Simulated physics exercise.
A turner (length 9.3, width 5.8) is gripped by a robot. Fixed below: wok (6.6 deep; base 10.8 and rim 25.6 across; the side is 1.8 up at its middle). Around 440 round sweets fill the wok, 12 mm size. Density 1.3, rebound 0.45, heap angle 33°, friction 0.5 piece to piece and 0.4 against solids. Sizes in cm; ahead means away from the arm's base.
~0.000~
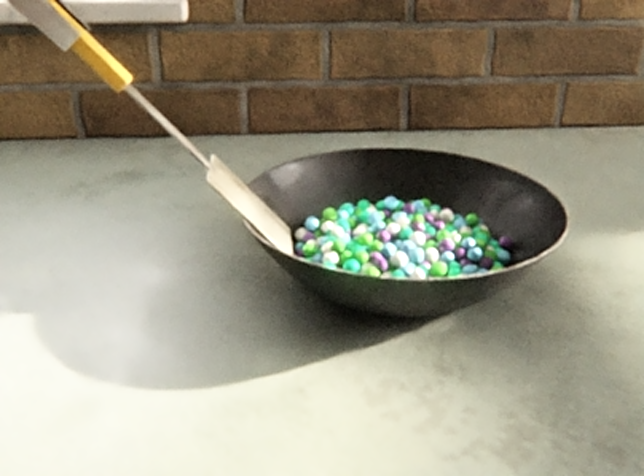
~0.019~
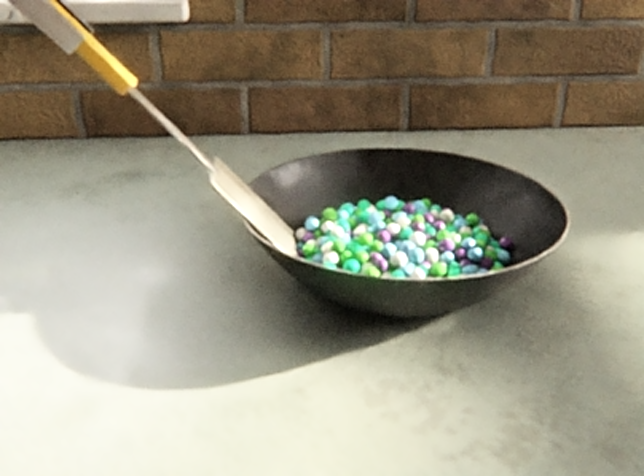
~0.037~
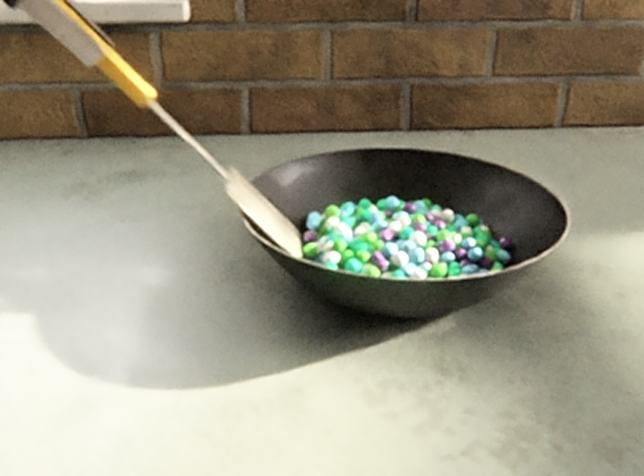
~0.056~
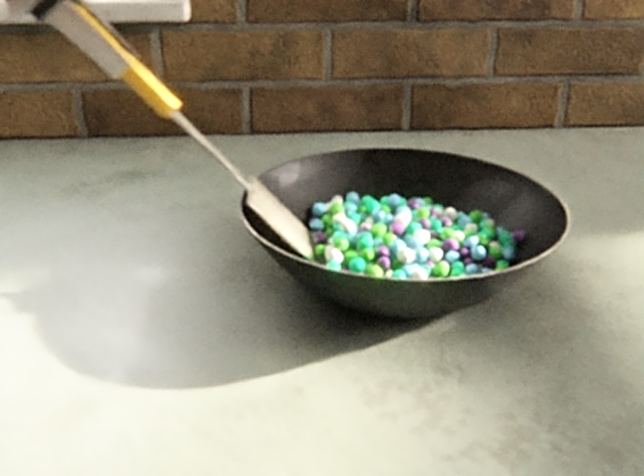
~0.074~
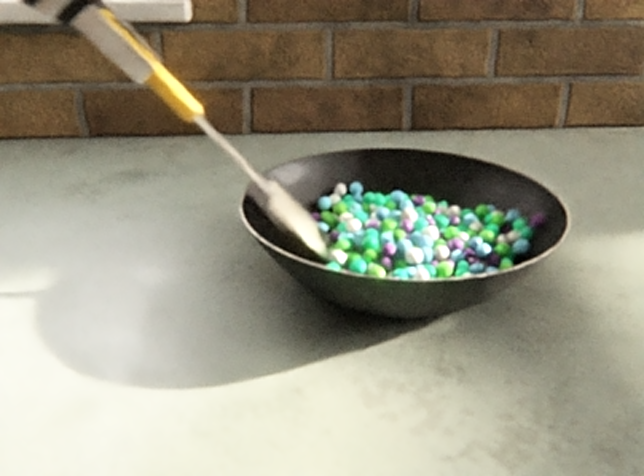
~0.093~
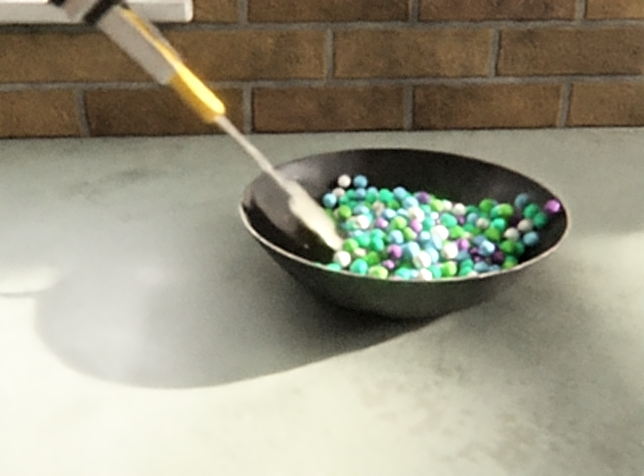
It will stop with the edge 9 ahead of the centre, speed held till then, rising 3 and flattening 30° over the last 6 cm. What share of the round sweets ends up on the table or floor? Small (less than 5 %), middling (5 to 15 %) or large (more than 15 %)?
Answer: Large; more than 15 % of the round sweets finish on the table or floor.
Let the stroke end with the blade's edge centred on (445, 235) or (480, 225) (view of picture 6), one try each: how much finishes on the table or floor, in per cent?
Some 0 and 10 per cent.
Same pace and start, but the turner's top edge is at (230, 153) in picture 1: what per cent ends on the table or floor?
About 25 per cent.
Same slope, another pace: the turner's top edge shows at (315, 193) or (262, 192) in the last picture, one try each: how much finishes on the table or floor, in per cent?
About 25 and 10 per cent.
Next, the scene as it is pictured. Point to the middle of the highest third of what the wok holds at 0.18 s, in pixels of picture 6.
Around (494, 214).
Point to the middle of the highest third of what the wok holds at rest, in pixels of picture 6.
Around (463, 231).
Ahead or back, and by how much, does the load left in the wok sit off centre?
Some 2.5 cm ahead.
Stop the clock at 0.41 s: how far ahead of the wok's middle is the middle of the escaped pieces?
Roughly 18 cm.
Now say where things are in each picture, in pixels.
The first frame shows turner top edge at (210, 167), sloping 49°; upper third of the load around (399, 240), from x 300 to 505, top at y 205; 445 in the wok.
The second frame shows turner top edge at (213, 170), sloping 49°; upper third of the load around (399, 240), from x 300 to 505, top at y 205.
The third frame shows turner top edge at (230, 180), sloping 49°; upper third of the load around (399, 240), from x 310 to 505, top at y 205.
The fourth frame shows turner top edge at (252, 190), sloping 49°; upper third of the load around (402, 236), from x 310 to 520, top at y 200.
The fifth frame shows turner top edge at (272, 193), sloping 49°; upper third of the load around (412, 233), from x 315 to 535, top at y 190.
The sixth frame shows turner top edge at (293, 194), sloping 49°; upper third of the load around (423, 227), from x 315 to 550, top at y 180; 445 in the wok.
After 0.14 s, sloping 49°, highest piece 9 above the table; 444 in the wok, 1 on the blade or in flight.
After 0.18 s, sloping 38°, highest piece 9 above the table; 442 in the wok, 3 on the blade or in flight.
After 0.41 s, sloping 19°, highest piece 13 above the table; 336 in the wok, 38 on the table or floor, 71 on the blade or in flight.
After 1.46 s, sloping 19°, highest piece 5 above the table; 336 in the wok, 109 on the table or floor.
At rest, 336 in the wok, 109 on the table or floor. That is 24 % on the table or floor.
